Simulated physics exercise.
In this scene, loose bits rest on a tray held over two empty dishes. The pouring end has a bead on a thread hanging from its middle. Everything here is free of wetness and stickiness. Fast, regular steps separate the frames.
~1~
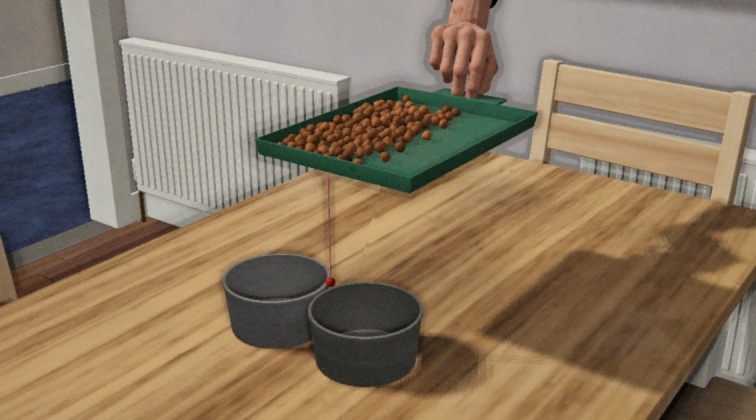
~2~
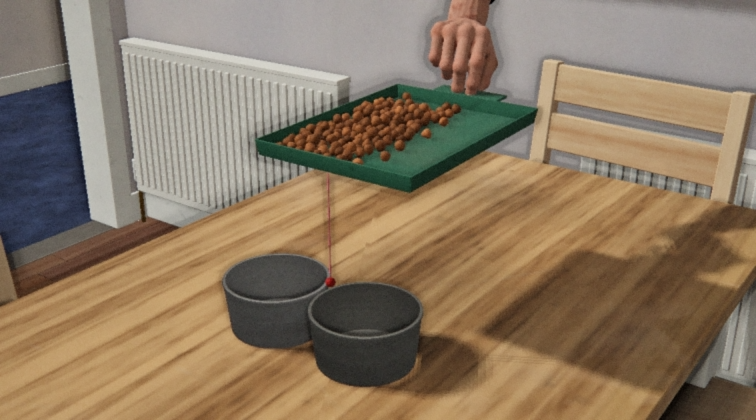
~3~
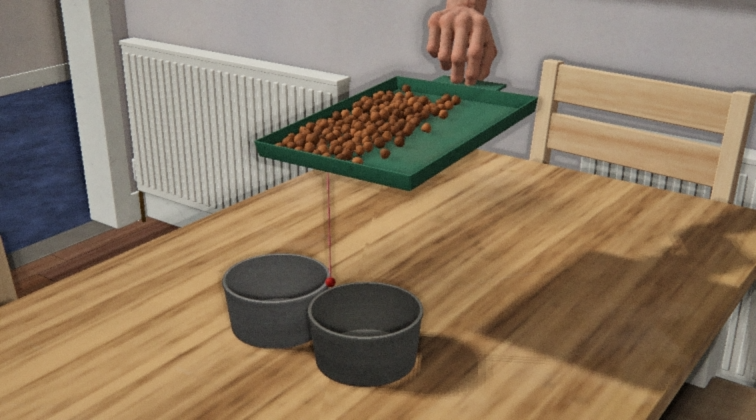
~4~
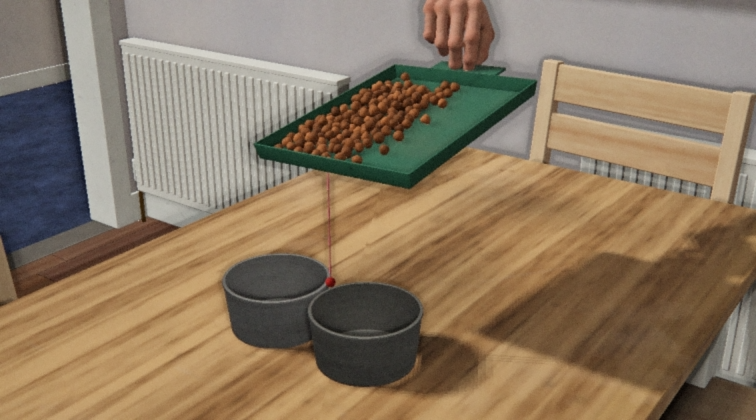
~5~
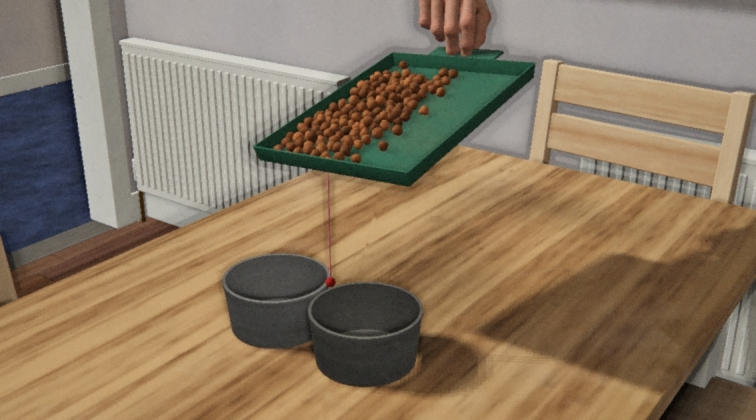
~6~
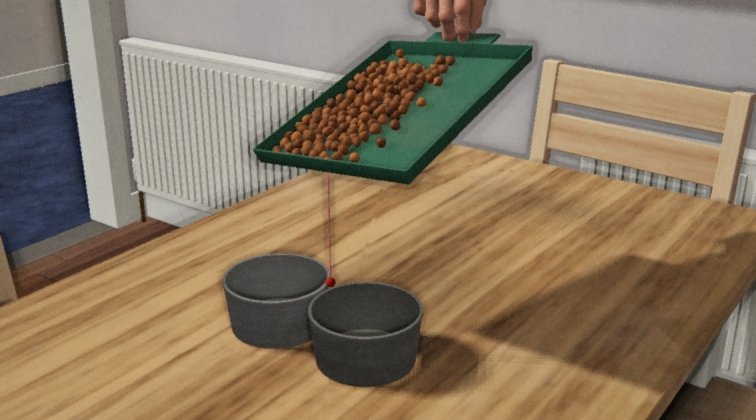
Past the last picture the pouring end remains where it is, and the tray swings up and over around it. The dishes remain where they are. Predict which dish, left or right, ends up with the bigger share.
Left.
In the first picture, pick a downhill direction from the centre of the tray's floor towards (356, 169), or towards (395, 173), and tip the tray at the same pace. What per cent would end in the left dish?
Roughly 0 % in the first case and 0 % in the second.
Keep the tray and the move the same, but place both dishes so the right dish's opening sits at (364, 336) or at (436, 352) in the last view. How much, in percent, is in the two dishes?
First case around 60 %, second case around 10 %.
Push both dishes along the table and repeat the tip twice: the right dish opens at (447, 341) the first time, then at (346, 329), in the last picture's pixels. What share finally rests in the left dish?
You'd get 10 in a hundred first and 70 in a hundred after that.
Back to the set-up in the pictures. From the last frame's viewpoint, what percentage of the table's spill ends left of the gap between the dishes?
Close to 100 %.
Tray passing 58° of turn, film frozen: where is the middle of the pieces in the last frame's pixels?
Centre estimate: (310, 107).
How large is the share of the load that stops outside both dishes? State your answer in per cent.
About 60 per cent.
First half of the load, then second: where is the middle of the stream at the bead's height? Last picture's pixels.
First near (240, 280), later near (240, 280).
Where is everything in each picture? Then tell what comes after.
Corners of the pouring end near (259, 139) and (410, 176), level; middle of the load near (370, 128), hazelnuts; left dish near (242, 317); right dish near (331, 353); bead on its thread near (331, 282), in the first picture.
Corners of the pouring end near (259, 139) and (410, 175), level; middle of the load near (370, 127), in the second picture.
Corners of the pouring end near (258, 141) and (409, 174), tipped barely, lowest at the left corner; middle of the load near (369, 123), in the third picture.
Corners of the pouring end near (257, 143) and (408, 172), tipped a little, lowest at the left corner; middle of the load near (368, 117), in the fourth picture.
Corners of the pouring end near (257, 146) and (406, 170), tipped a little, lowest at the left corner; middle of the load near (367, 110), in the fifth picture.
Corners of the pouring end near (256, 148) and (405, 169), tipped clearly, lowest at the left corner; middle of the load near (364, 105); left dish near (242, 317); right dish near (331, 353), in the sixth picture.
Shortly afterwards, tray tipped steeply; all but a few on the tray; only a few in the air.
Next, tray tipped right over; all but a few on the tray; only a few in the left dish; a little outside both.
Some moments later, tray tipped past a quarter turn; near a third in the left dish; near two thirds outside both.
In the end, tray tipped past a quarter turn; none at all in the right dish; near a third in the left dish; near two thirds outside both.
